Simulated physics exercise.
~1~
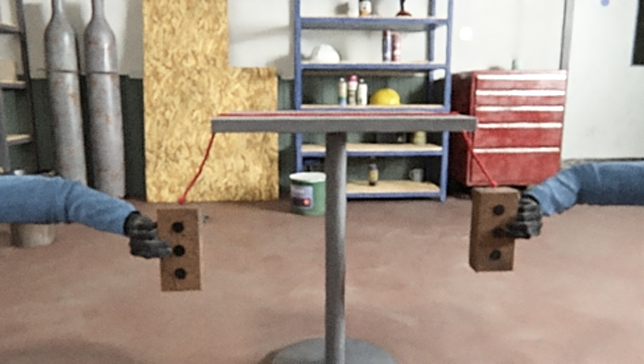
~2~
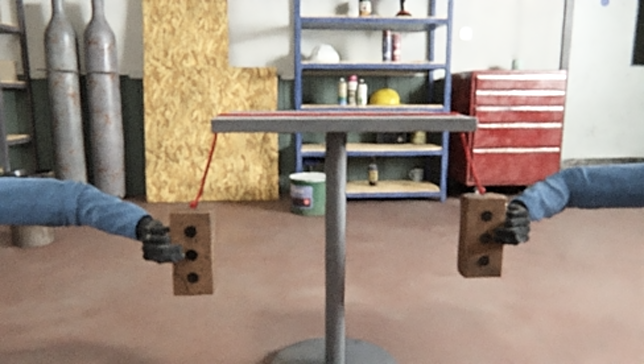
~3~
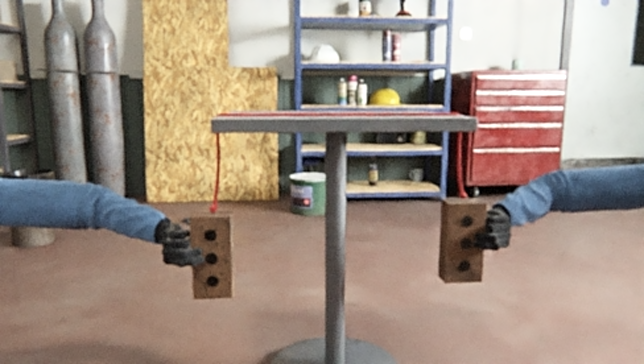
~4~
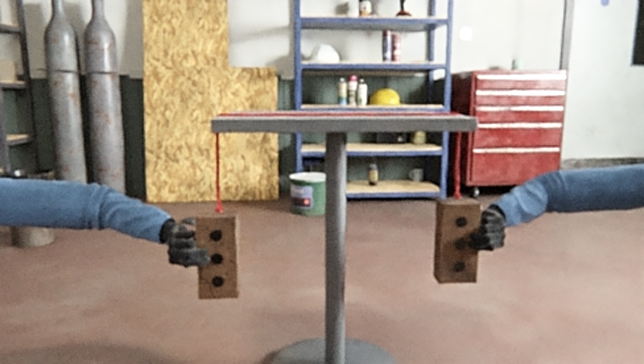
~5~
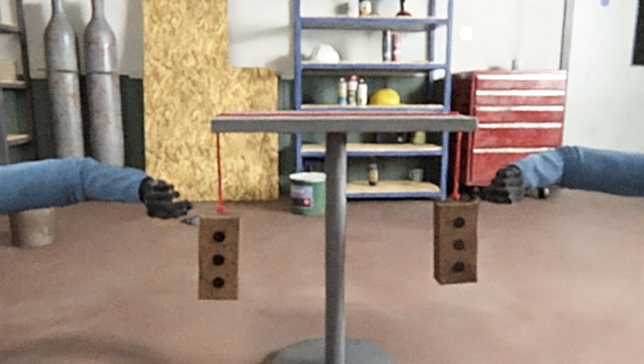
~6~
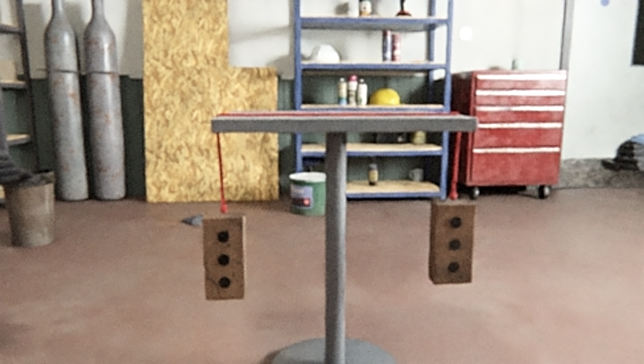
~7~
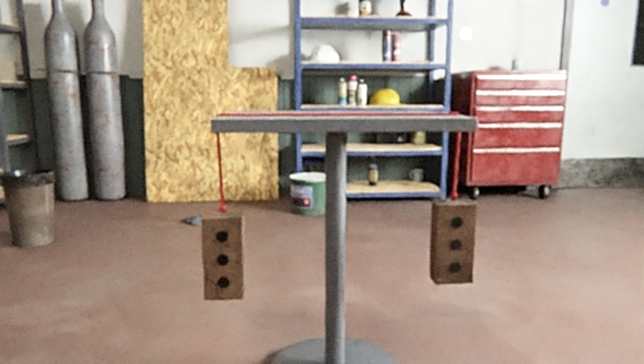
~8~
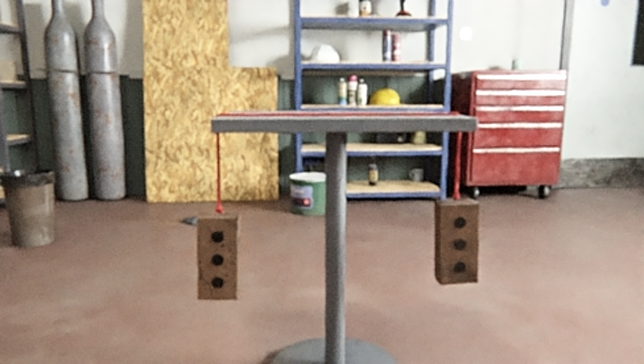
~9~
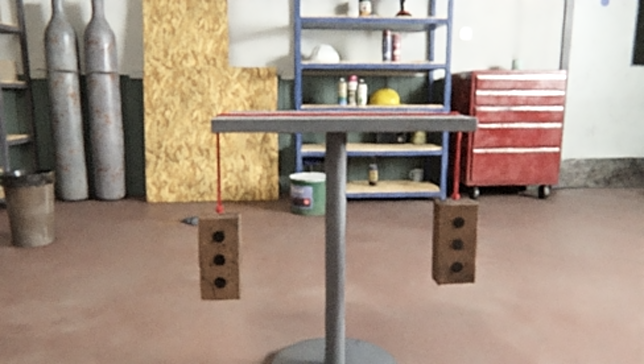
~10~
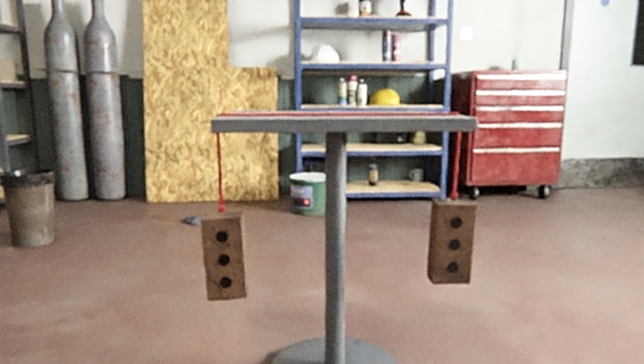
In a workshop seen straight on by a still camera, a grey pedestal table stands before a blue shelf unit, a red tool chest and a tall wooden board. A red cord lies across its top, with a brown brick tied at each end. Two gloved hands in blue sleeves, one on either side, hold the bricks out and bring them inward until they hang beneath the table's edges. The hands let go and draw back out of view. Both bricks sway slightly but stay at the same heights, the left a little lower, and the cord remains balanced.
